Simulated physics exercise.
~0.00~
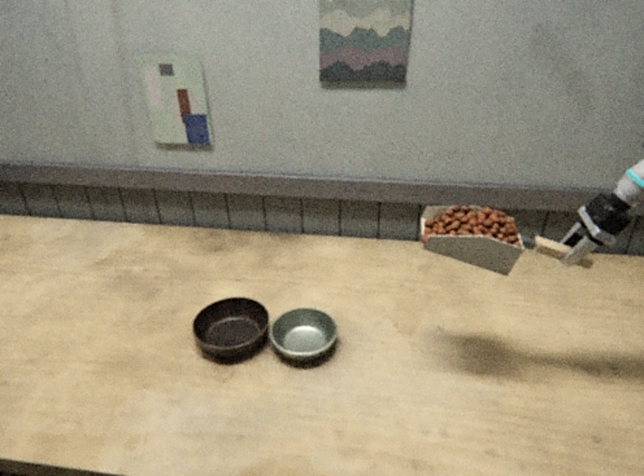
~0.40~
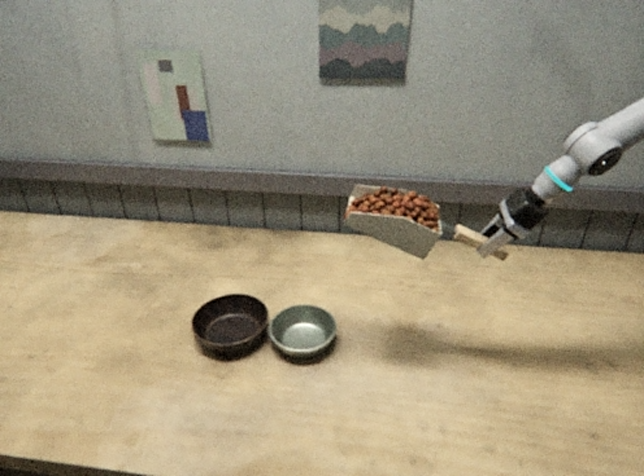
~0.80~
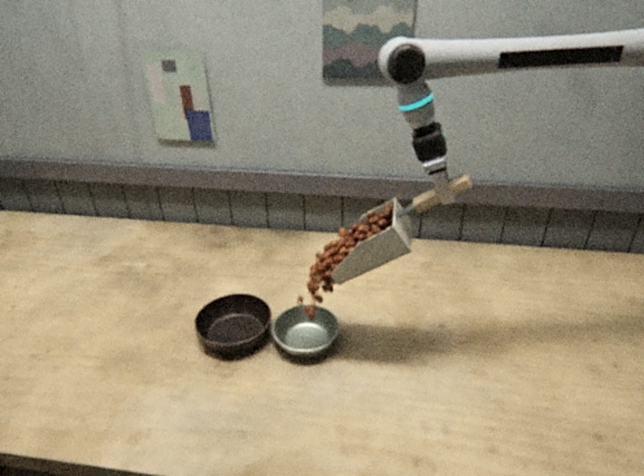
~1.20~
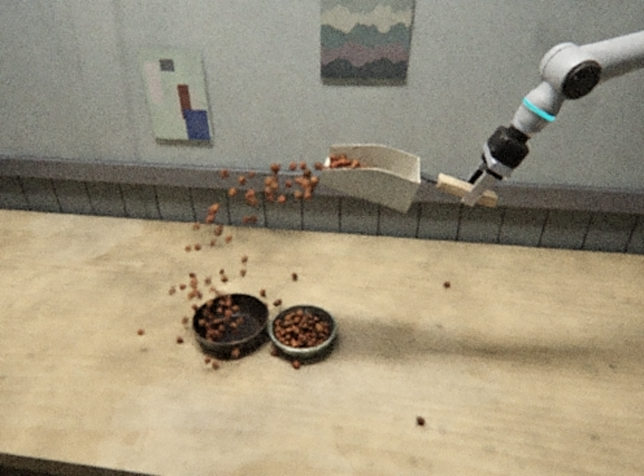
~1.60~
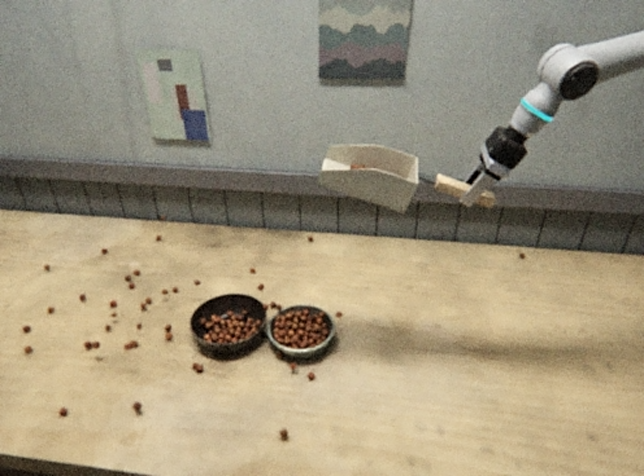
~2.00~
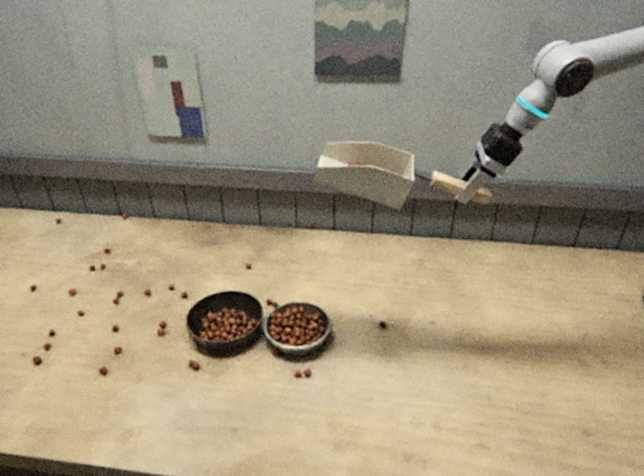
At a pale wooden tabletop before a grey wall with two colourful artworks, seen from slightly above, a dark bowl and a smaller greenish-grey metal bowl stand side by side. From the right, a grey robot arm carries a pale scoop heaped with reddish-brown nuts leftward. It tips the scoop, and nuts pour down into the metal bowl. The arm then swings the scoop up and level, flinging more nuts leftward over the dark bowl and the table. Finally, the scoop hangs still with few nuts visible, both bowls hold nuts, and others lie scattered, mostly at left.
